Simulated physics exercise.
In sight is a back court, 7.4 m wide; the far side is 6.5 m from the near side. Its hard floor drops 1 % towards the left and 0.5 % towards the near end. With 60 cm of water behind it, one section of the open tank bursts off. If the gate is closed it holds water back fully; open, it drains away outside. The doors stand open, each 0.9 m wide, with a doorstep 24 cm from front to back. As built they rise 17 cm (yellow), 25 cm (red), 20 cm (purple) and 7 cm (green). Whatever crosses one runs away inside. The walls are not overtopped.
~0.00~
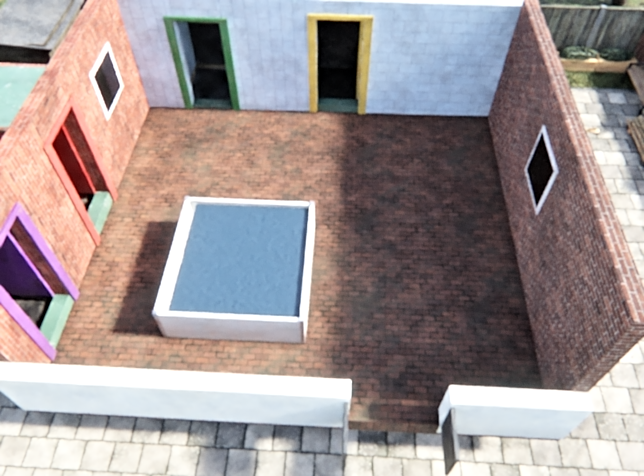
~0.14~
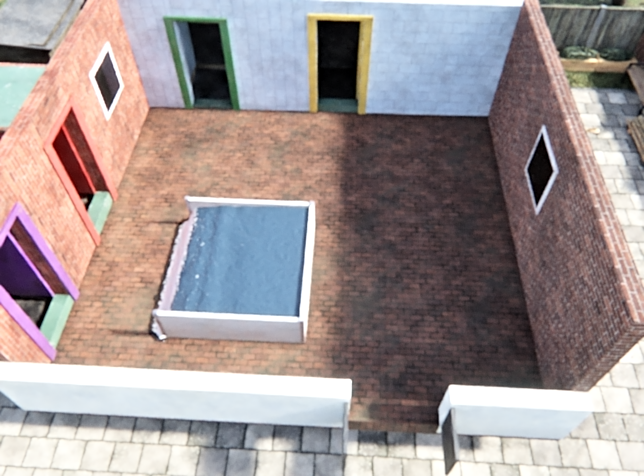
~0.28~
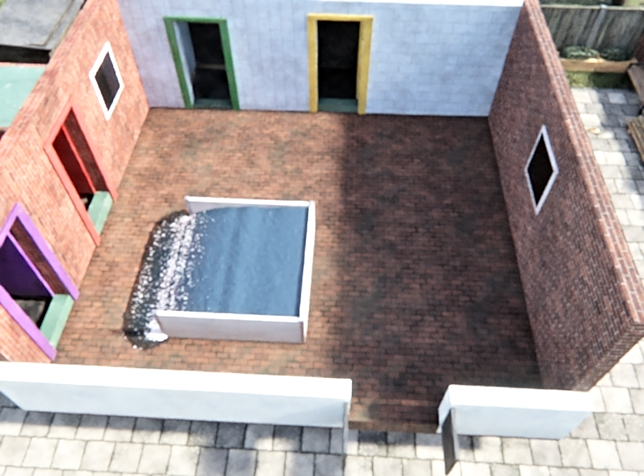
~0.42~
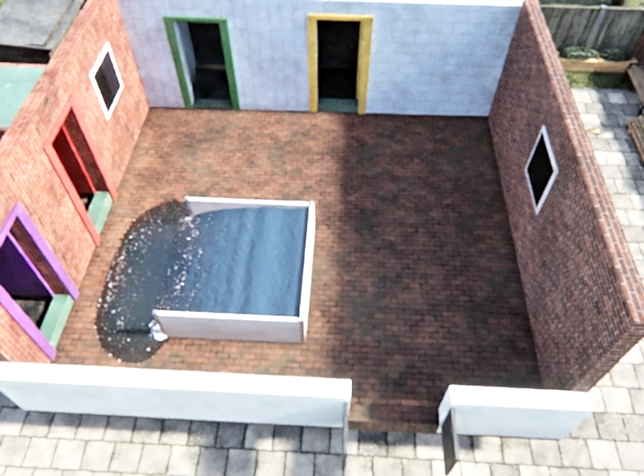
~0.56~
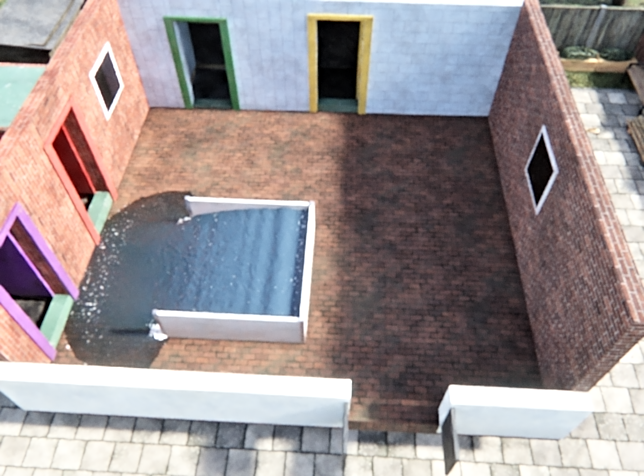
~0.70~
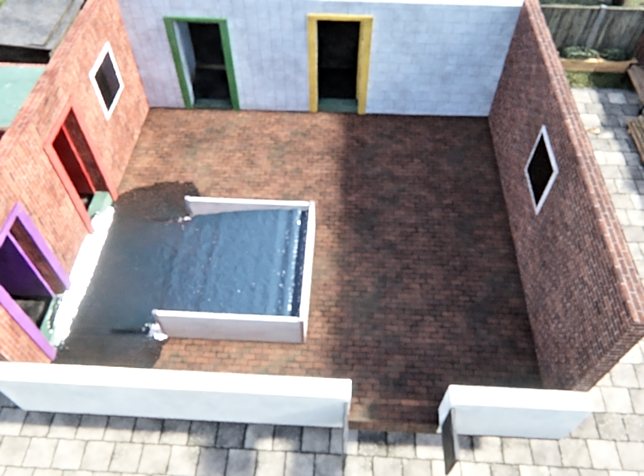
The video shows a brick-floored courtyard where the left side of a white-walled water tank breaks away, and water pours out, spreads across the floor in a dark sheet and splashes white along the wall by the red and purple doors.
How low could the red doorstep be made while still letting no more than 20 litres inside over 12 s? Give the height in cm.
It would have to be roughly 29 cm high.
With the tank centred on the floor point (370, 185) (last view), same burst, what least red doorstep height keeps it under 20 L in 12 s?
Then roughly 23 cm.
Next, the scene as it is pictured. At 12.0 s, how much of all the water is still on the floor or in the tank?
Roughly 84 in a hundred.
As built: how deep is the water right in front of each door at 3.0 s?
In cm: Yellow 0, red 23, purple 31, green 17.
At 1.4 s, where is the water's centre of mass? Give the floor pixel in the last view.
At about (188, 276).
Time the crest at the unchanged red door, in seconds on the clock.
Near 1.6 s.
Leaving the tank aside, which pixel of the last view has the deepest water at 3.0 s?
Near (41, 388).
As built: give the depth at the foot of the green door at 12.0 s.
Roughly 4.5 cm deep.
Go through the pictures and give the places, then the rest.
The open tank at (240, 257) is whole and still, 60 cm deep; the red door at (87, 182) is dry, in the first picture.
The front is at (154, 331), 0.2 m from the gap at (181, 269); 0.4 m2 of floor is wet, 60 cm left at the back, in the second picture.
Water pours out at (181, 270) and has run 0.7 m, to (129, 313); about 10 cm deep outside, 60 cm at the back, in the third picture.
The front is at (107, 293), 1.2 m from the gap at (181, 270); 3.0 m2 of floor is wet, 60 cm left at the back, in the fourth picture.
The front is at (69, 317), 1.7 m from the gap at (182, 270); 4.8 m2 of floor is wet, 55 cm left at the back, in the fifth picture.
The front is at (54, 317), 1.8 m from the gap at (182, 270); 5.6 m2 of floor is wet, 50 cm left at the back; water is at the red door at (87, 182), in the sixth picture.
After 1.4 s water covers 15 % of the floor, deepest (46 cm) near (95, 277); 34 cm at the red door, 8 litres in over its 25 cm doorstep.
After 3.0 s water covers 35 % of the floor, deepest (36 cm) near (41, 388); 23 cm at the red door, 43 litres in over its 25 cm doorstep.
After 12.0 s water covers 100 % of the floor, deepest (10 cm) near (41, 388); 9 cm at the red door, 44 litres in over its 25 cm doorstep.
At the red door as built, the water arrived by 0.7 s and peaked near 35 cm at 1.6 s.
With a doorstep of 26 cm, 37 litres would have come in within the 12 s; with 35 cm, 3 litres. So under 20 litres takes about 29 cm.
